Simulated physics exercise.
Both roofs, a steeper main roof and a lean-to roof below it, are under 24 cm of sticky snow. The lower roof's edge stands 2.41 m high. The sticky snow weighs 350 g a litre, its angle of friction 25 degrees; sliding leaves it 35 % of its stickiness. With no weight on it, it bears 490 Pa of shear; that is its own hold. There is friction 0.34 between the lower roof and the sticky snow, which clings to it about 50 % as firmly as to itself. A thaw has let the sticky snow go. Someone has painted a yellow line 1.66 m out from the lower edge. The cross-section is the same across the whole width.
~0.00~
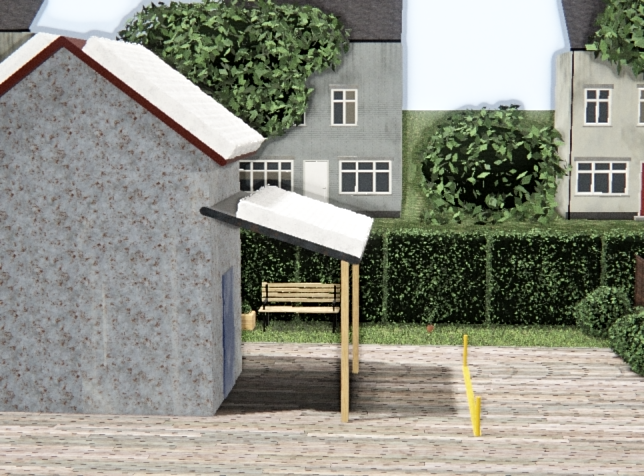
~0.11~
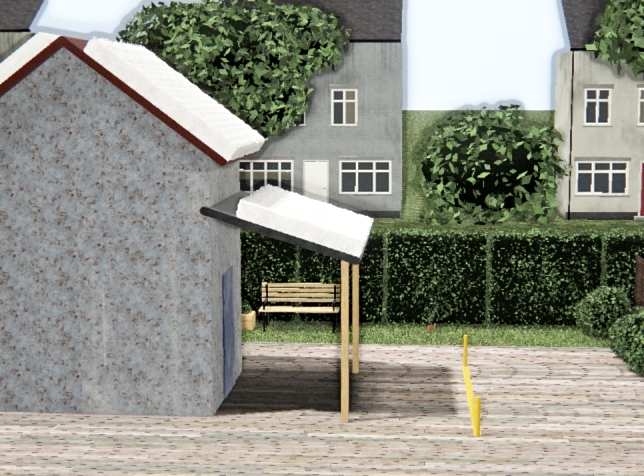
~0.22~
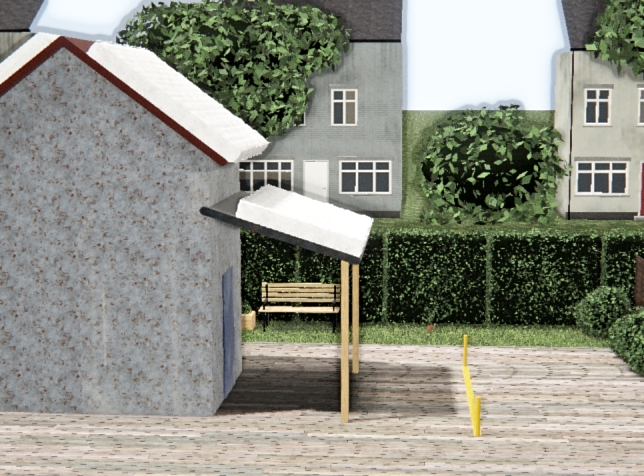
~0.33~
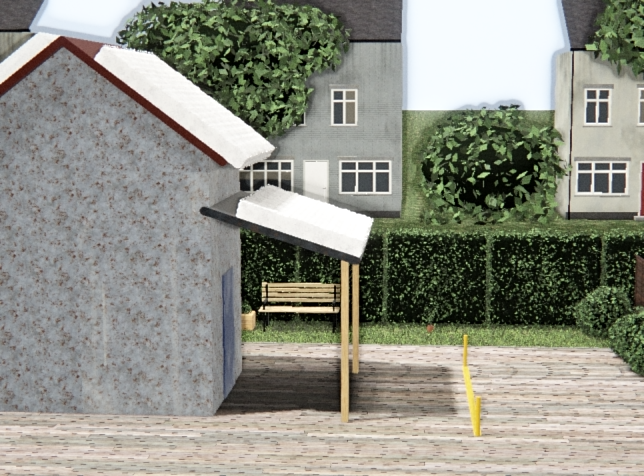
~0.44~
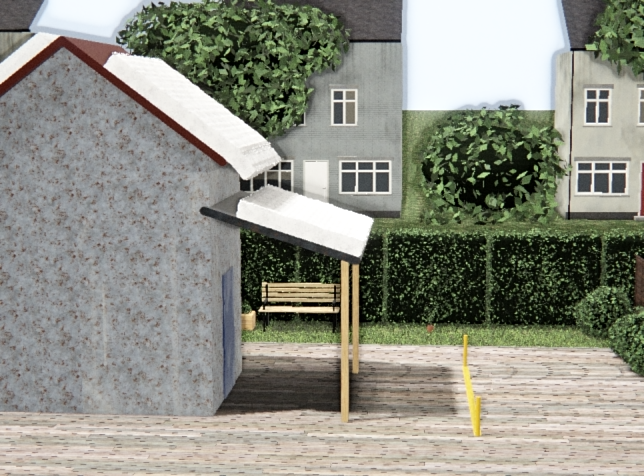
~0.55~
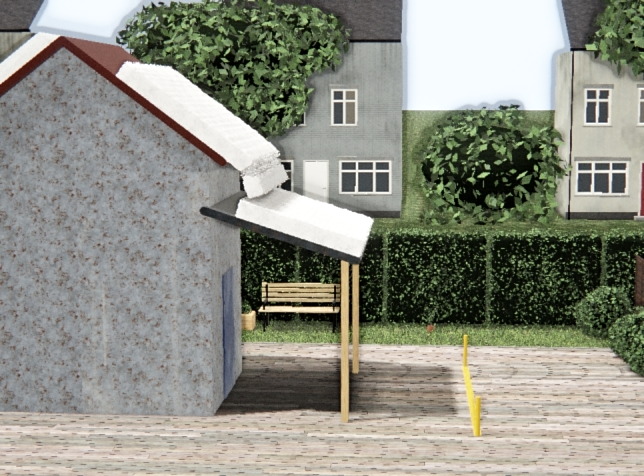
We see a grey building with snow on its steep main roof and lower lean-to; the upper right-hand snow slides down to the right, pokes past the eave, then cracks and sags at its front while the lean-to's snow barely changes.
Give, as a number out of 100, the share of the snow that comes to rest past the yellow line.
31 out of 100.
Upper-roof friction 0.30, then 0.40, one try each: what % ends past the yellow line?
First some 25 %, after that some 18 %.
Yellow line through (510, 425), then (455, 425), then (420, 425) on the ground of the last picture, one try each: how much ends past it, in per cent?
I'd guess near 20 %, then near 40 %, and near 50 % on the last try.
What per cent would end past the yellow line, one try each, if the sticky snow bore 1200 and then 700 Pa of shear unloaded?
About 2 % first, about 16 % second.
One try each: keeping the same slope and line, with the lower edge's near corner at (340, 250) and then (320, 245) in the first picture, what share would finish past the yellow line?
Respectively 30 % and 30 %.
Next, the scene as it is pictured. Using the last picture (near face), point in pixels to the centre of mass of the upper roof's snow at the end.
The spot is somewhere around (447, 369).
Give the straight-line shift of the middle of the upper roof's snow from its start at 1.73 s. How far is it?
3.6 m.
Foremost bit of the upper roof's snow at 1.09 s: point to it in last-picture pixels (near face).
Pixel: Approx. (339, 229).
After 1.09 s, none is below the lower edge and 0 % is past the line.
After 1.73 s, 26 % is below the lower edge and 0 % is past the line.
After 2.36 s, 67 % is below the lower edge and 24 % is past the line.
After 3.00 s, 72 % is below the lower edge and 31 % is past the line.
After 3.90 s, 72 % is below the lower edge and 31 % is past the line.
